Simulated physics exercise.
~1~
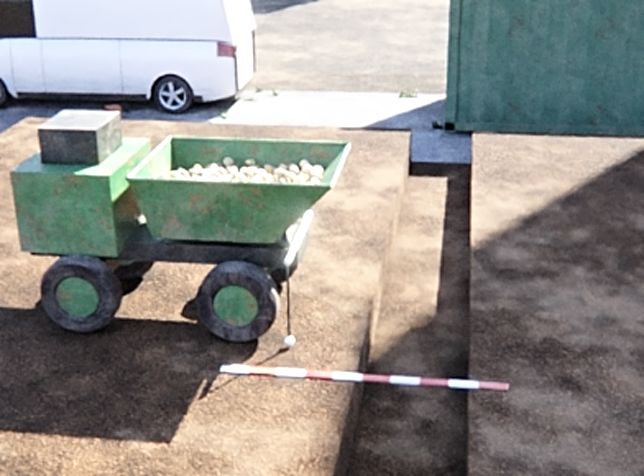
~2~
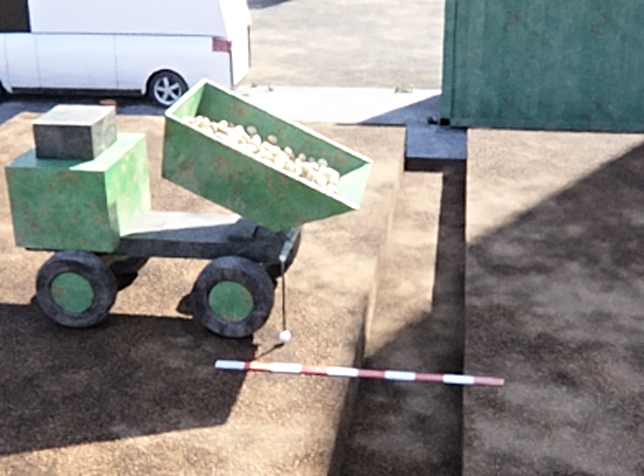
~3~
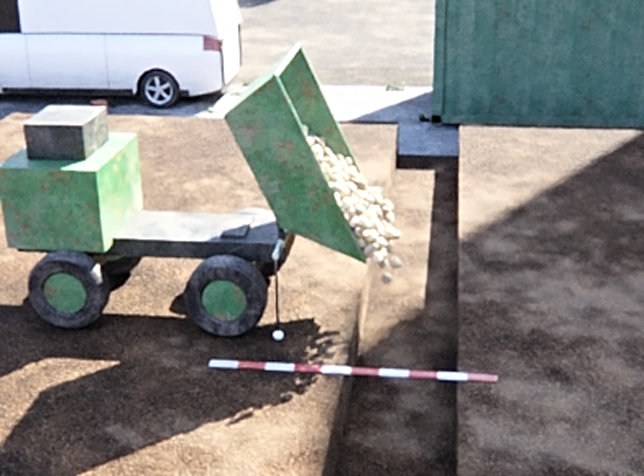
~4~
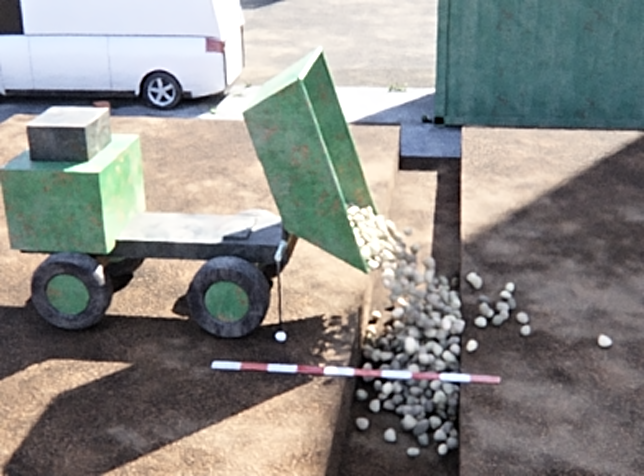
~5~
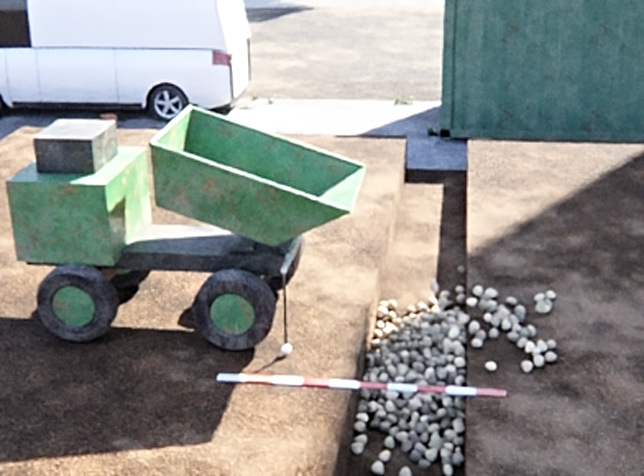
Green dumper tipping its skip and pouring pale rounded stones into a trench, a few scattering beyond, then lowering the emptied skip partway.
